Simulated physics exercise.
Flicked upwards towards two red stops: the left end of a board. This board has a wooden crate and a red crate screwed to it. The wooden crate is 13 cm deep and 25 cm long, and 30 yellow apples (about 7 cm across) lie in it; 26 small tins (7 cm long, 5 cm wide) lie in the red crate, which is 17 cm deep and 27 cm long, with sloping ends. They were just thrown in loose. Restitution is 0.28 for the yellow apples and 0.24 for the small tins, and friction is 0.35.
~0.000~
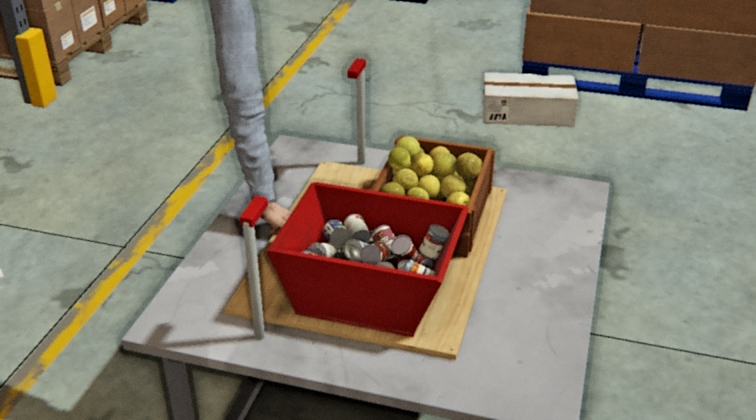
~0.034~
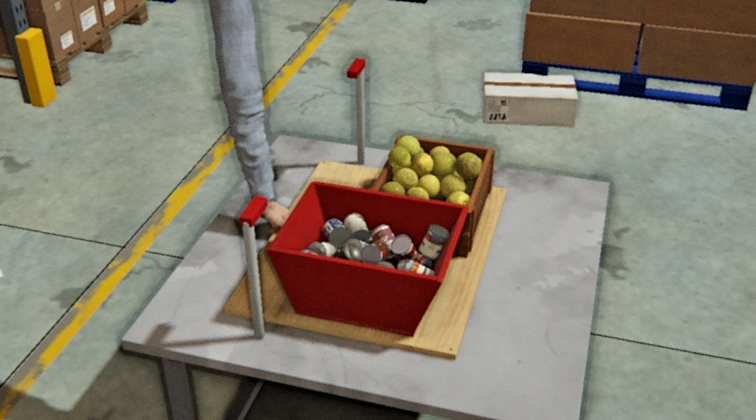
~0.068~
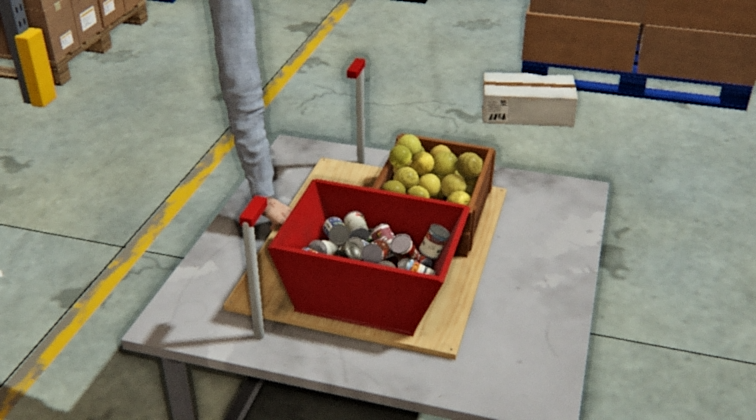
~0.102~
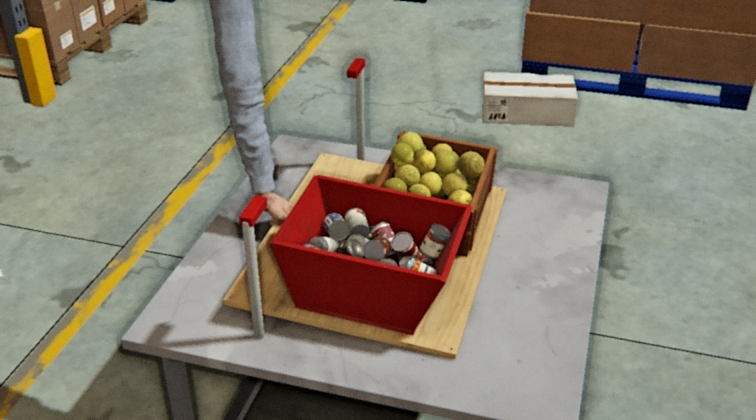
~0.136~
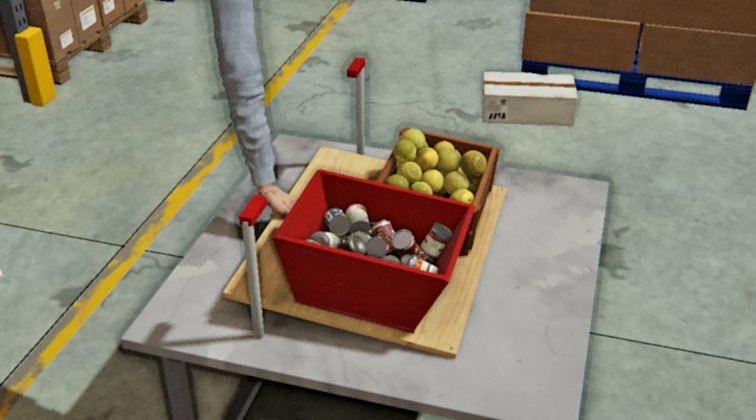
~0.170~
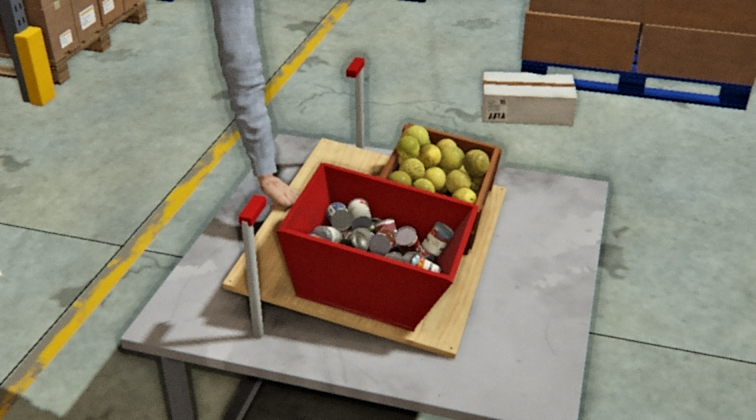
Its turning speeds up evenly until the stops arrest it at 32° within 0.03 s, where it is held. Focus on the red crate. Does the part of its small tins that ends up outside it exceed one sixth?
No, less than a sixth.
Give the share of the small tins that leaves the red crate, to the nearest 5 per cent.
Share of items: Approx. 0 %.
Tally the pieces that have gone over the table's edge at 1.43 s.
About 3.
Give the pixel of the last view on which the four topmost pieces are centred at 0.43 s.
Looks like somewhere near (418, 174).
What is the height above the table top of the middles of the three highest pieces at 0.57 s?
On average they sit about 28 cm high.
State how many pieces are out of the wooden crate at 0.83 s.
Wooden crate - about 4 out by that time.
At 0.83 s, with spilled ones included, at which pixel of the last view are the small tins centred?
(433, 239).
After 0.33 s, it hits the stops.
After 0.43 s, tilt 32°; 0 of 30 out of the wooden crate and 0 of 26 out of the red crate.
After 0.57 s, tilt 32°; 1 of 30 out of the wooden crate and 0 of 26 out of the red crate.
After 0.83 s, tilt 32°; 4 of 30 out of the wooden crate and 0 of 26 out of the red crate.
Final count (at 1.43 s), 4 of 30 out of the wooden crate and 0 of 26 out of the red crate. Asked share, 0 of 26, 0 per cent.
